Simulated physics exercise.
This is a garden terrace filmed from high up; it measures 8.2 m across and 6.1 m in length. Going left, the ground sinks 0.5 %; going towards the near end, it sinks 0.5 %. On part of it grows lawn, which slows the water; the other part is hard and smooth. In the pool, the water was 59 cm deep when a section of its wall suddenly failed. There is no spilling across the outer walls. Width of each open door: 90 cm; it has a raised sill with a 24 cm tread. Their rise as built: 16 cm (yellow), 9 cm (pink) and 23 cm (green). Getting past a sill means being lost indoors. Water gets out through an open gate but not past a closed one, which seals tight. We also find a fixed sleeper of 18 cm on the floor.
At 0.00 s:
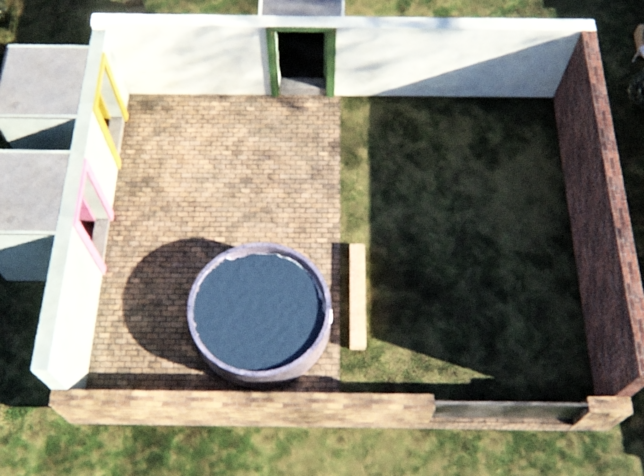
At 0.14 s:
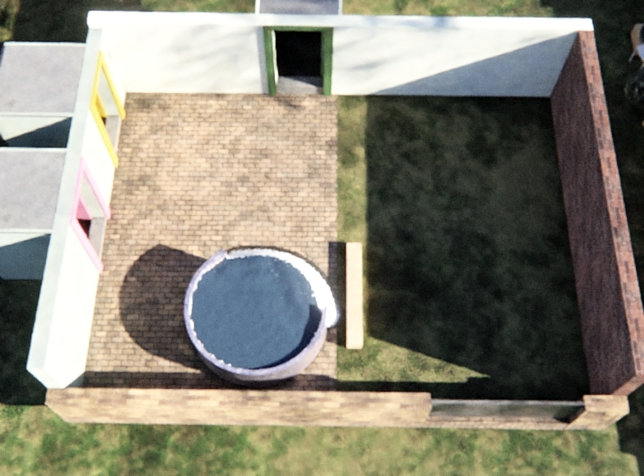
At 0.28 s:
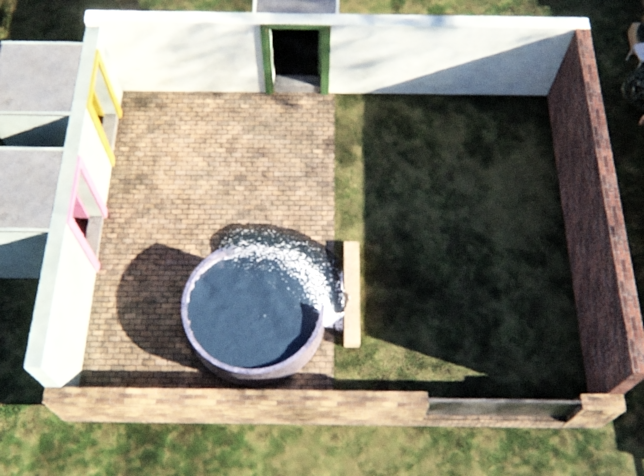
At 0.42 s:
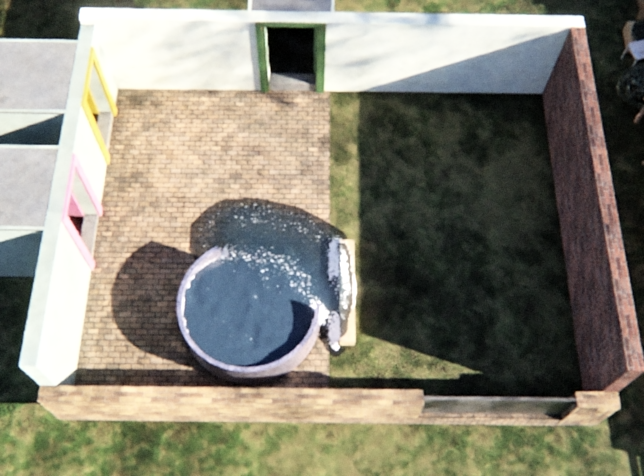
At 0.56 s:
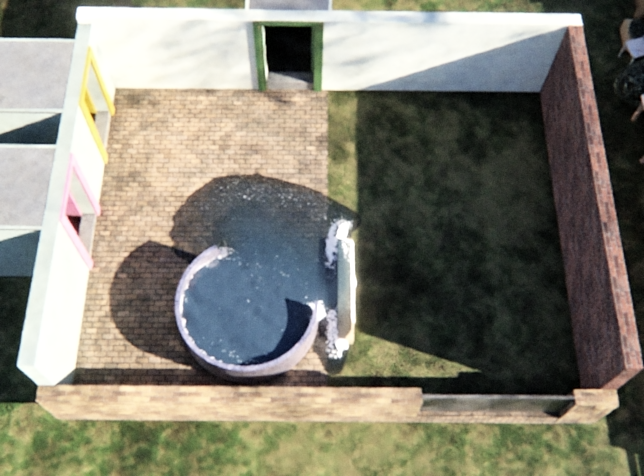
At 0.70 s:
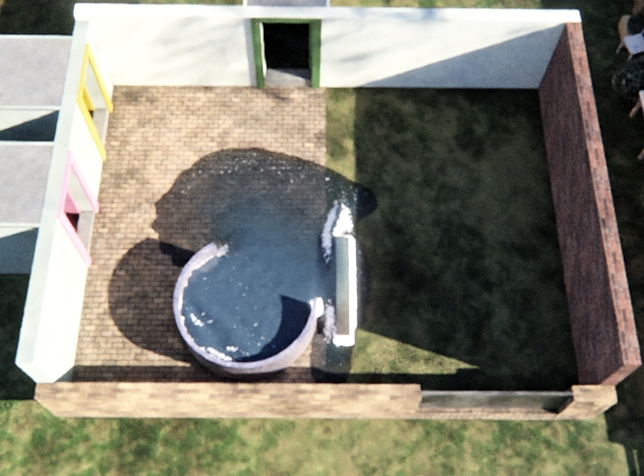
Water burst through the far side of a round pool in a walled garden terrace, splashed against the pale block beside it, and spread in a dark, widening sheet across the paving toward the green door.
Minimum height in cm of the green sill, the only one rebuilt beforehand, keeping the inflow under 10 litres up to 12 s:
Roughly 21 cm.
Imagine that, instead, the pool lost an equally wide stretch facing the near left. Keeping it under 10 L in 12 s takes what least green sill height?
I'd say close to 6.0 cm.
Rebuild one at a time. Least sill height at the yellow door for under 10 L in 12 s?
Roughly 12.0 cm at the yellow door.
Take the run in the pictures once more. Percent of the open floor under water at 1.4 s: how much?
35 %.
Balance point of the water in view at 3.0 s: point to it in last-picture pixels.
The water is centred around (295, 199) in the last picture's pixels.
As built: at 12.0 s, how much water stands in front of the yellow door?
4.5 cm.
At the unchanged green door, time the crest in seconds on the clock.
2.4 s.
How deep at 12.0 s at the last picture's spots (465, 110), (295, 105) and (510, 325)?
Depths in order: 2 / 3 / 3 cm.
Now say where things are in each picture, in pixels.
The first frame shows still water, 59 cm deep, in the pool at (260, 308); the green door at (302, 62) is dry.
In the second frame, the front is at a hidden place, 0.3 m from the gap on the far side; 0.5 m2 of floor is wet, 59 cm left at the back.
In the third frame, the gap is on the far side, the front 0.7 m out at (232, 229); the back of the pool holds 59 cm.
In the fourth frame, the front is at (222, 206), 1.1 m from the gap on the far side; 3.3 m2 of floor is wet, 59 cm left at the back.
In the fifth frame, the gap is on the far side, the front 1.6 m out at (218, 182); the back of the pool holds 56 cm.
In the sixth frame, the gap is on the far side, the front 2.1 m out at (225, 153); the back of the pool holds 47 cm; the green door at (287, 53), 3.7 m from the gap, is still 1.6 m from the nearest water.
After 1.4 s water covers 35 % of the floor, deepest (30 cm) near (329, 274); 4 cm at the green door, 0 litres in over its 23 cm sill.
After 3.0 s water covers 50 % of the floor, deepest (22 cm) near (319, 108); 21 cm at the green door, 5 litres in over its 23 cm sill.
After 12.0 s water covers 95 % of the floor, deepest (12 cm) near (70, 397); 3 cm at the green door, 6 litres in over its 23 cm sill.
At the green door as built, the water arrived by 1.4 s and peaked near 27 cm at 2.4 s.
Run again over the same 12 s with other heights there, 21 litres in over 18.5 cm, 4 litres over 24.5 cm. The limit of 10 litres is kept from about 21 cm up.
